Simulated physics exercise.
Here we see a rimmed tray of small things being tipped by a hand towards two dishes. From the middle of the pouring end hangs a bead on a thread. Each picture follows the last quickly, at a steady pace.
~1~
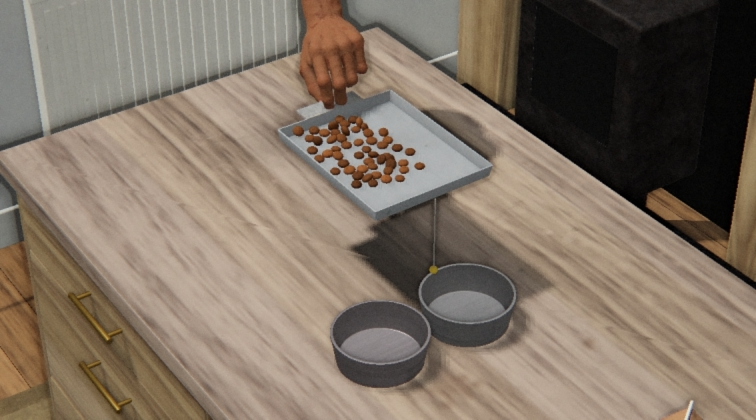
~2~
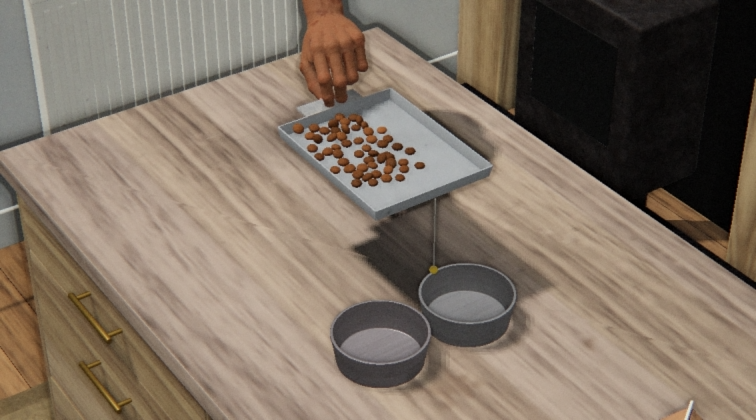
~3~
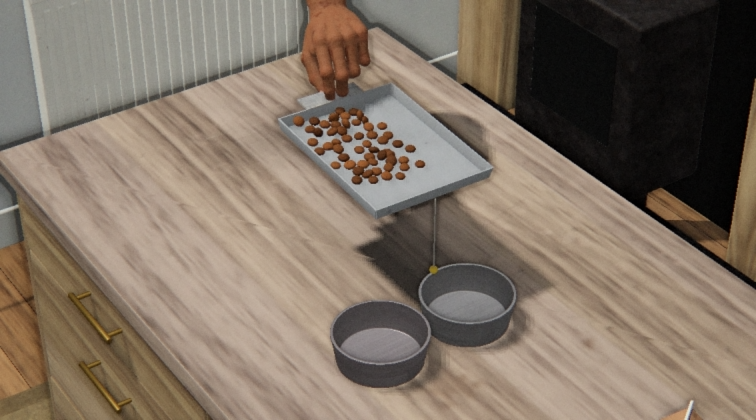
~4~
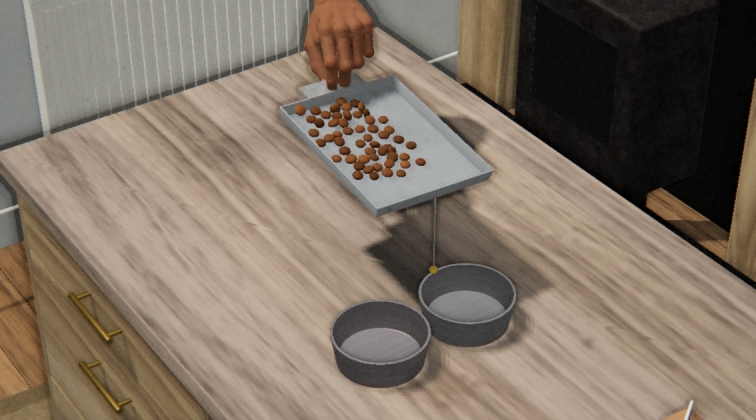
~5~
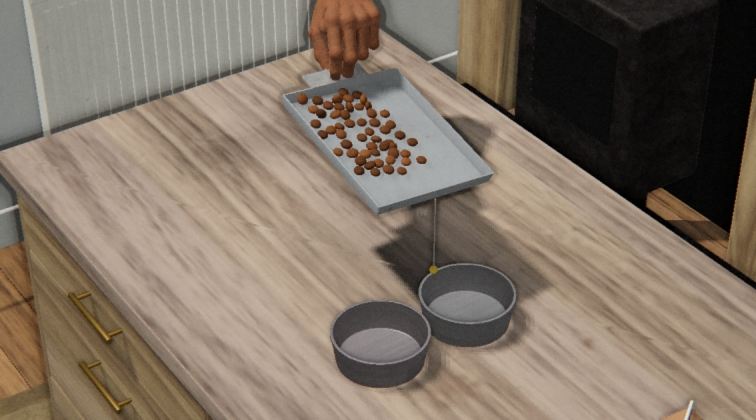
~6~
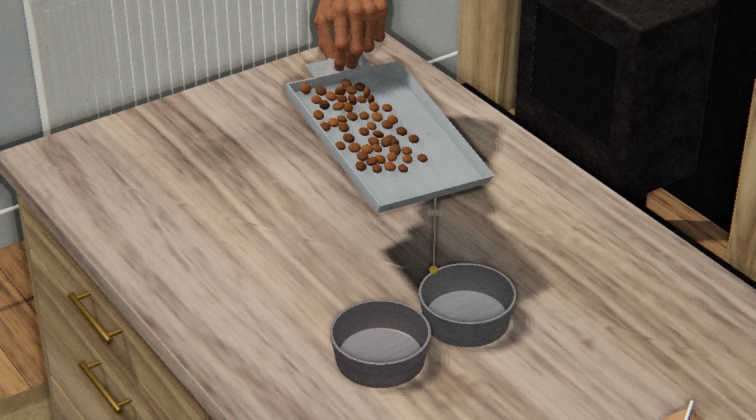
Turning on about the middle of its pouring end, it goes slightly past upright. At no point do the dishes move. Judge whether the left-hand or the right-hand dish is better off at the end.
The right-hand dish is better off.
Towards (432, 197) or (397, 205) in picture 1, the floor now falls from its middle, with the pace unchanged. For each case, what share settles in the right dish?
In turn some 80 and 0 per cent.
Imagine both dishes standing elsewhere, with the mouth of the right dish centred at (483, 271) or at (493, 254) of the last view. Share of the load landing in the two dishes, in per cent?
First case 100 in a hundred, second case 90 in a hundred.
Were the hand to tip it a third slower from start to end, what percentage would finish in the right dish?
I'd put it at some 40 per cent.
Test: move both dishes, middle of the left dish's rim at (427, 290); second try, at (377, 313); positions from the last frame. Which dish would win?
First try: The rightmost dish; second try: The rightmost dish.
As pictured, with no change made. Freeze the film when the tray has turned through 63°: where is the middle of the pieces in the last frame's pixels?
At about (466, 179).
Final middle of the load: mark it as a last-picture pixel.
About pixel (502, 284).
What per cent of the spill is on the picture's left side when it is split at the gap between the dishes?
I reckon around 0 per cent.
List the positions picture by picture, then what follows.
Corners of the pouring end (376, 210) and (489, 165), level; middle of the load (367, 149), bits of dog kibble; left dish (409, 369); right dish (496, 328); bead on its thread (434, 270), in the first frame.
Corners of the pouring end (376, 209) and (490, 165), level; middle of the load (367, 148), in the second frame.
Corners of the pouring end (377, 208) and (490, 167), tipped barely, lowest at the right corner; middle of the load (367, 144), in the third frame.
Corners of the pouring end (378, 207) and (491, 169), tipped a little, lowest at the right corner; middle of the load (368, 138), in the fourth frame.
Corners of the pouring end (380, 205) and (491, 172), tipped a little, lowest at the right corner; middle of the load (370, 132), in the fifth frame.
Corners of the pouring end (381, 203) and (491, 174), tipped clearly, lowest at the right corner; middle of the load (372, 126); left dish (409, 369); right dish (496, 328), in the sixth frame.
Just after the last frame, tray tipped steeply; the larger part on the tray; about a tenth in the air.
A moment on, tray tipped past a quarter turn; roughly a quarter on the tray; about a tenth in the right dish; roughly half outside both; about a tenth in the air.
Further on, tray tipped past a quarter turn; roughly a quarter in the right dish; roughly two thirds outside both.
When it is over, tray tipped past a quarter turn; not one in the left dish; roughly a quarter in the right dish; roughly two thirds outside both.
